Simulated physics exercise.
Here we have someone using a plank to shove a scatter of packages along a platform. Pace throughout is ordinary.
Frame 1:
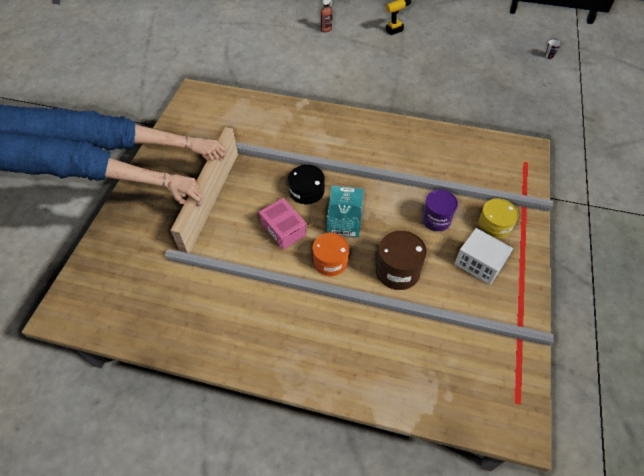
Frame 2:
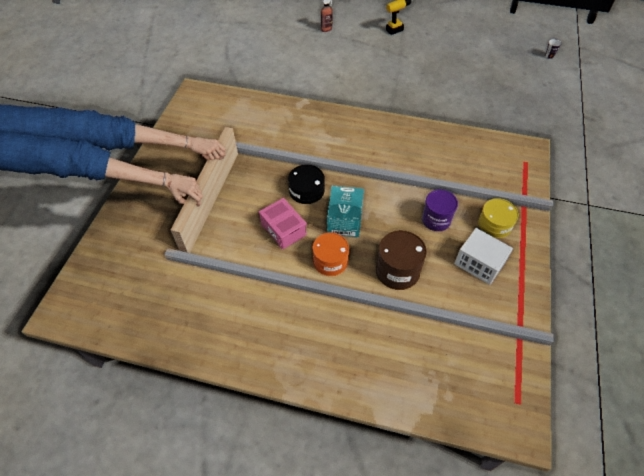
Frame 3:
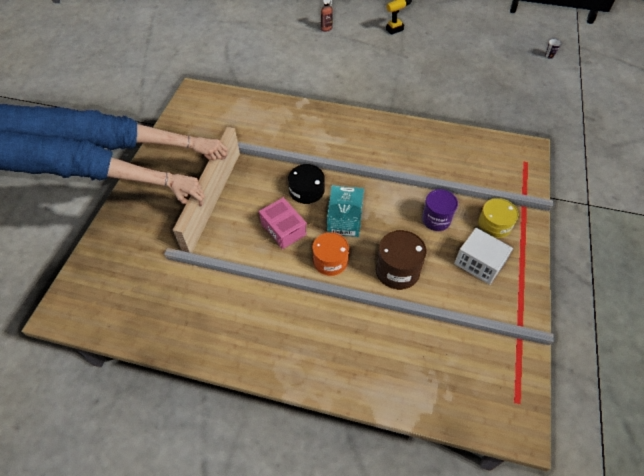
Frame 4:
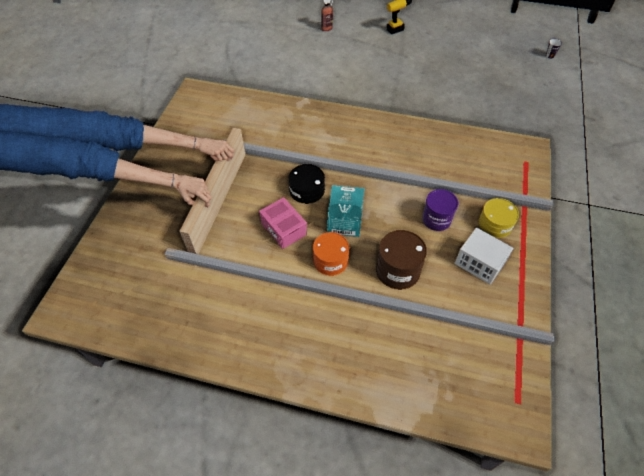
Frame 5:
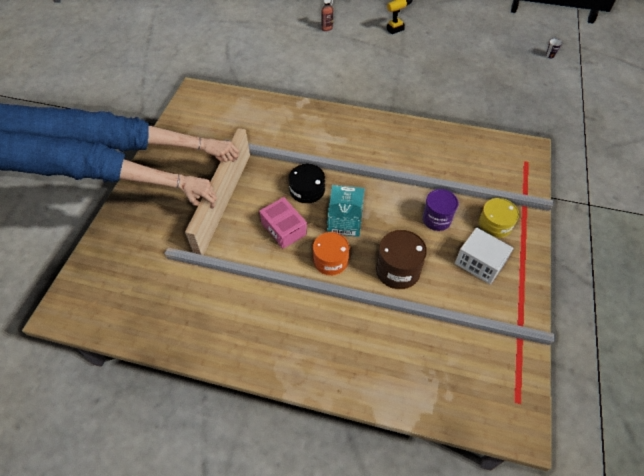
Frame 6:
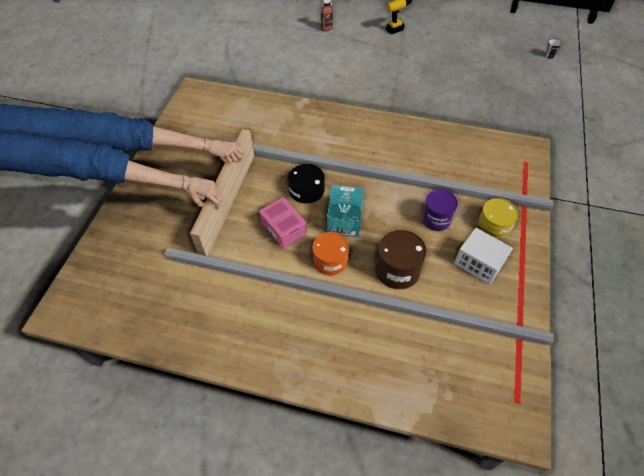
Two hands sliding a wooden plank slightly right between grey rails on a wooden platform, the scattered colourful packages staying still.
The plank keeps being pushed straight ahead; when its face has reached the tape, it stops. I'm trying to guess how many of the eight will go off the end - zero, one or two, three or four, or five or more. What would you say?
I would say five or more.
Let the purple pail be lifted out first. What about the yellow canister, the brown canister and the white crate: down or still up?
Outcome: The yellow canister goes off, the brown canister goes off, the white crate goes off.
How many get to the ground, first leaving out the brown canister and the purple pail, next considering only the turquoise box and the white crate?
First try: 3 fallen; other try: 3.
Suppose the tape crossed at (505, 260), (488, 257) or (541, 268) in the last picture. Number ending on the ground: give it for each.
Down on the ground: 4, 2 and 8.
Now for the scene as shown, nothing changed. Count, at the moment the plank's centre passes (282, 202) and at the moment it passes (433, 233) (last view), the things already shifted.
That makes 2 at the first spot and 8 at the second.
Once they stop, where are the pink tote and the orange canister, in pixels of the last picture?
I'd say approximately (541, 277) and then (544, 312).
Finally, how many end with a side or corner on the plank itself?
Contact count: 3.
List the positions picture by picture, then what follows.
Yellow canister (498, 218); white crate (483, 256); purple pail (439, 211); plank (208, 188); tape (522, 264), in the first frame.
White crate (483, 256); plank (208, 188), in the second frame.
Purple pail (439, 211); black canister (307, 184), in the third frame.
Yellow canister (498, 218); orange canister (331, 254), in the fourth frame.
White crate (483, 256); turquoise box (346, 211), in the fifth frame.
Yellow canister (498, 218); white crate (483, 256); purple pail (439, 211); plank (226, 191); tape (522, 264), in the sixth frame.
Soon after, none off yet; yellow canister at rest near (498, 218); white crate at rest near (483, 256); purple pail at rest near (439, 211).
Then, none off yet; yellow canister moved a little near (507, 220); white crate moved a little near (498, 261); purple pail moved about its own width near (477, 204).
At rest, the number that fall off is five or more; fallen, turquoise box, brown canister, purple pail, white crate and yellow canister.
